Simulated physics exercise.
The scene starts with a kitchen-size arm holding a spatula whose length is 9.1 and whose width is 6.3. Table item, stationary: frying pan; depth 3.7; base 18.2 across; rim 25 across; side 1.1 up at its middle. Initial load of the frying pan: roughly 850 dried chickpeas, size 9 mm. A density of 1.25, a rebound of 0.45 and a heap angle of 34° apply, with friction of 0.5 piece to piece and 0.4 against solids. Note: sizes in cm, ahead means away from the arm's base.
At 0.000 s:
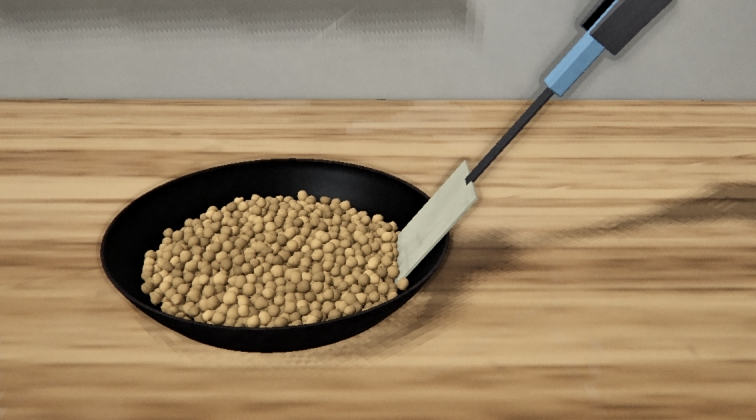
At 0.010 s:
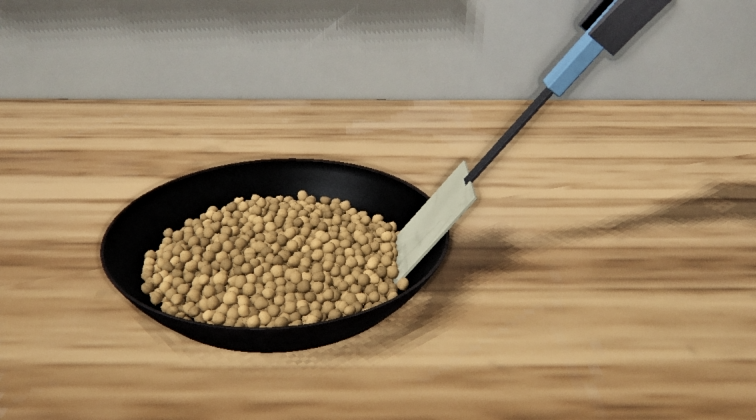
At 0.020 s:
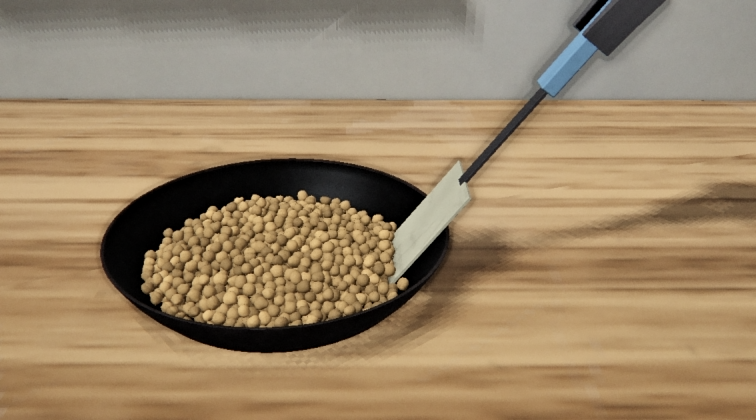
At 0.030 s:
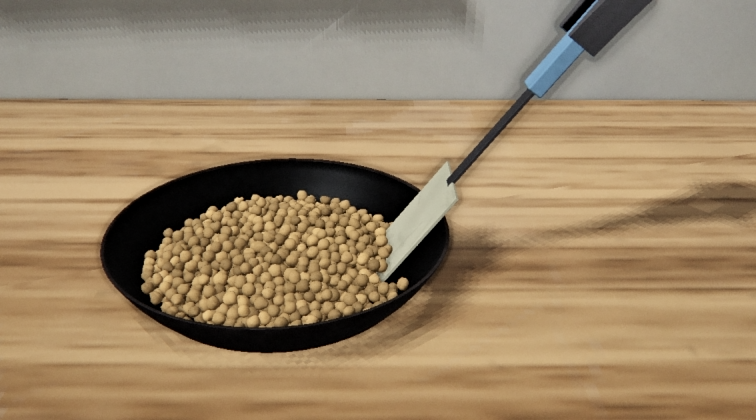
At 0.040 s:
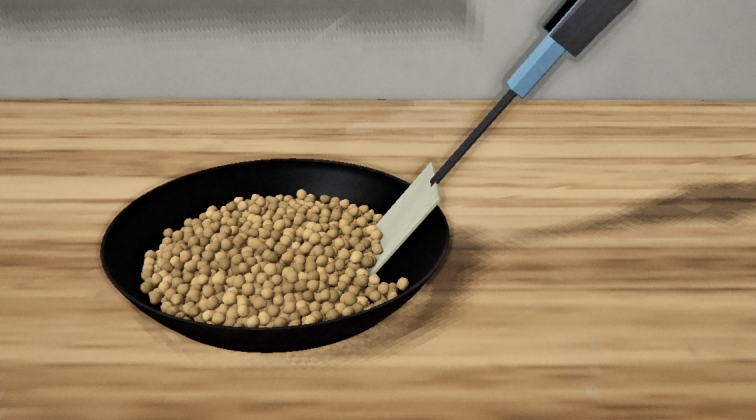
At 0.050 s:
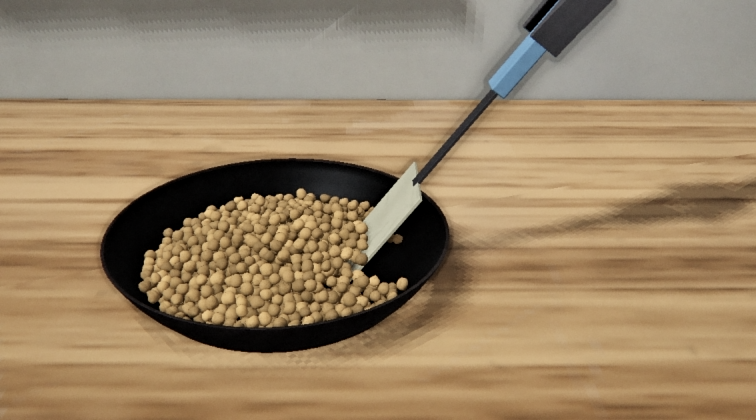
On a wooden tabletop against a grey wall, a black frying pan holds a heap of dried chickpeas as an arm slides a pale spatula leftward from the pan's right side, pushing into the heap and shifting nearby chickpeas.
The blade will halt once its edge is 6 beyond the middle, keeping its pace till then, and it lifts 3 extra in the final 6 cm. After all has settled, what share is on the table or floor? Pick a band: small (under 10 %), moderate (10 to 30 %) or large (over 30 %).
The share is moderate, 10 to 30 %.
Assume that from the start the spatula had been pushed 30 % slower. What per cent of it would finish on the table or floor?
About 5 in a hundred.
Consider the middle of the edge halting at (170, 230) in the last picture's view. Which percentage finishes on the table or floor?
I'd put it near 20 per cent.
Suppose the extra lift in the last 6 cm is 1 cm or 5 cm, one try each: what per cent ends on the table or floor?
You'd get some 15 per cent with the first setting and some 15 per cent with the second.
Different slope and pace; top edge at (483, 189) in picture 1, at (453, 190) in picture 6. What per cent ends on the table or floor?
Roughly 5 %.
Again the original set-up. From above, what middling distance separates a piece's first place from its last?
Distance: Around 2 cm.
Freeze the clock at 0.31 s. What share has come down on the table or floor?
My estimate is roughly 15 %.
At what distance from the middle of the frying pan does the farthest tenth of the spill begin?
I'd estimate close to 75 centimetres.
By 0.08 s, sloping 53°, highest piece 6 above the table; 854 in the frying pan.
By 0.10 s, sloping 53°, highest piece 7 above the table; 854 in the frying pan.
By 0.31 s, sloping 53°, highest piece 4 above the table; 715 in the frying pan, 137 on the table or floor, 2 on the blade or in flight.
By 1.36 s, sloping 53°, highest piece 3 above the table; 715 in the frying pan, 139 on the table or floor.
Final count, 715 in the frying pan, 139 on the table or floor. That is 16 % on the table or floor.
